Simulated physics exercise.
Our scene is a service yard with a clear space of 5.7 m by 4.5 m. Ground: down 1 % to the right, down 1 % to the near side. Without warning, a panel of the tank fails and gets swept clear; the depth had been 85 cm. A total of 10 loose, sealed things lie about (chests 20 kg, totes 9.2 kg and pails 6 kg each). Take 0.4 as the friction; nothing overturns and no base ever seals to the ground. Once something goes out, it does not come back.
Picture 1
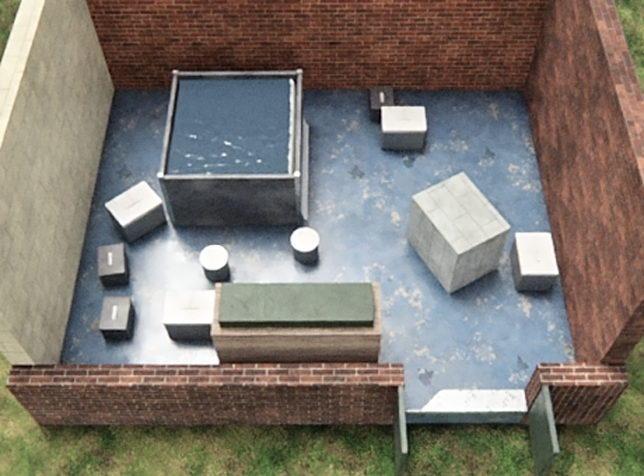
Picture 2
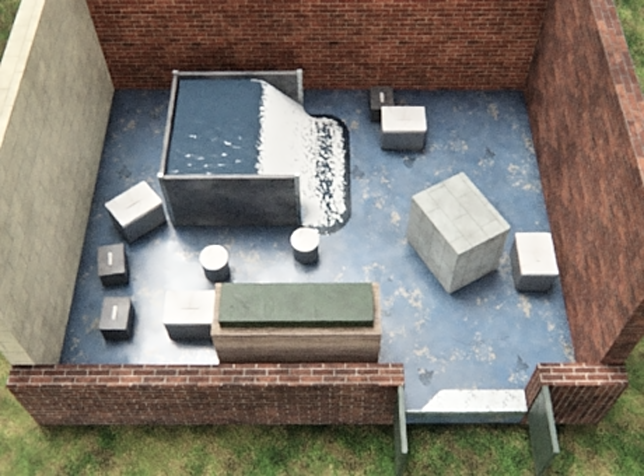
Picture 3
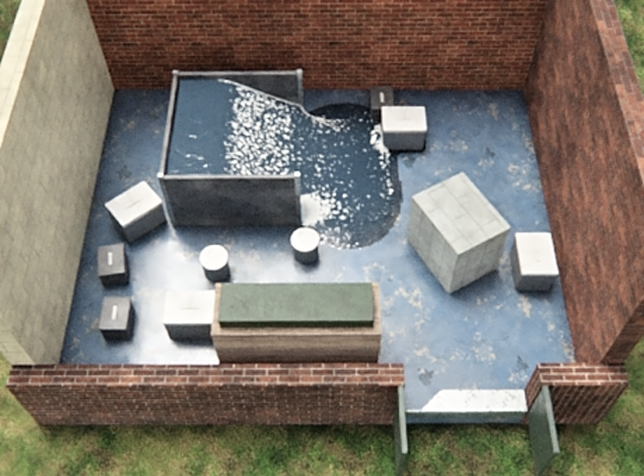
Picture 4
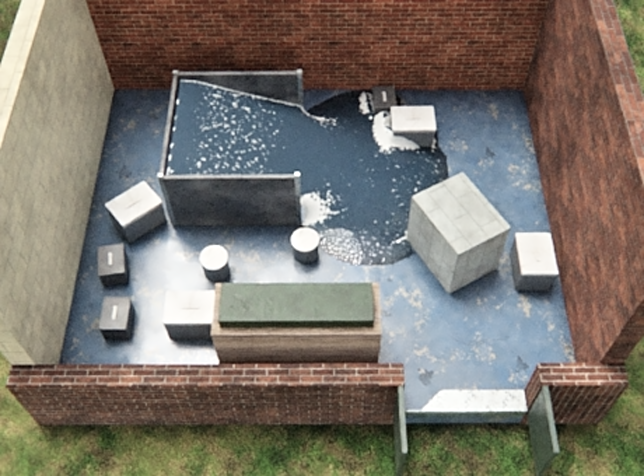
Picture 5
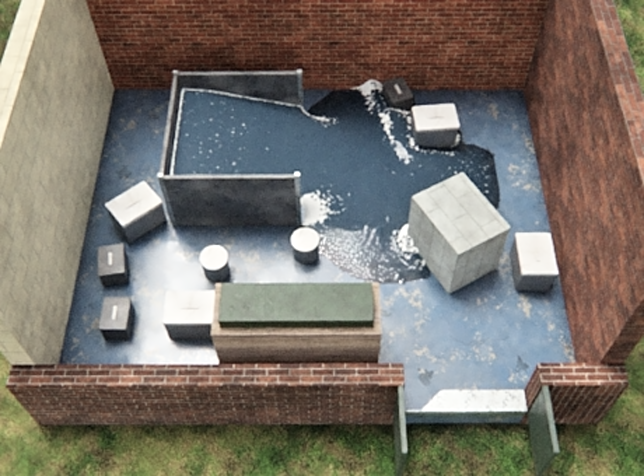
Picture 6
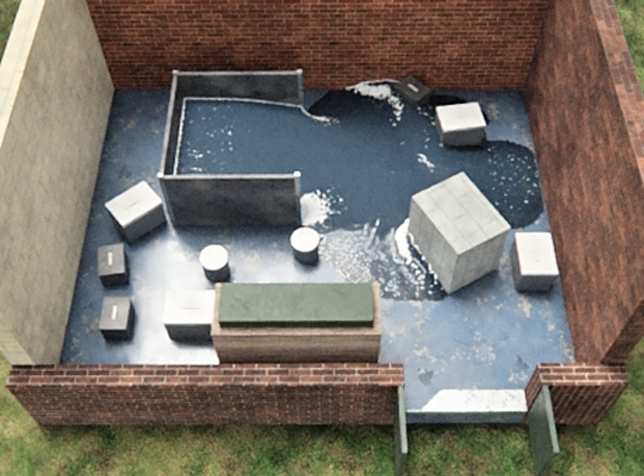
Water bursts from the tank's right side, spreads across the yard, and pushes two boxes right.
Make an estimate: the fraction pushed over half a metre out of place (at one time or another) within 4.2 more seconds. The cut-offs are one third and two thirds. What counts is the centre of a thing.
The share ends up from a third to just below two thirds.
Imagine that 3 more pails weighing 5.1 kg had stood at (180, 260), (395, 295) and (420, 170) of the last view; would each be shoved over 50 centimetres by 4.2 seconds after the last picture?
In that order: Less, past it, more.
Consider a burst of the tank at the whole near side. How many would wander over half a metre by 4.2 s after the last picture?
Result: 8 of them.
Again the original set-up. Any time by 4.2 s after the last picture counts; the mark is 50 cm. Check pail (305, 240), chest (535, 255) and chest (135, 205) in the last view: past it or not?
Well, in turn that's topping it, topping it, not reaching it.
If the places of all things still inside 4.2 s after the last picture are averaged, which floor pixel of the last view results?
Centre of the remaining things: Roughly (220, 239).
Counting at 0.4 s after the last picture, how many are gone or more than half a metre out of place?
2 of them.
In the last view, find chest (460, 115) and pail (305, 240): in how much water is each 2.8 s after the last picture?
Depths: Near 19 cm, then near 0 cm.
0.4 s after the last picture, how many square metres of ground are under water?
About 11.0 m2.
Then, 0.4 s after the last picture 2 of 10 are over 50 cm from their spots; 1 afloat.
Then, 1.5 s after the last picture 3 of 10 are over 50 cm from their spots; 2 afloat.
Then, 2.8 s after the last picture 3 of 10 are over 50 cm from their spots; 2 afloat.
Then, 4.2 s after the last picture 5 of 10 are over 50 cm from their spots, and 5 have been at some point; 2 afloat.
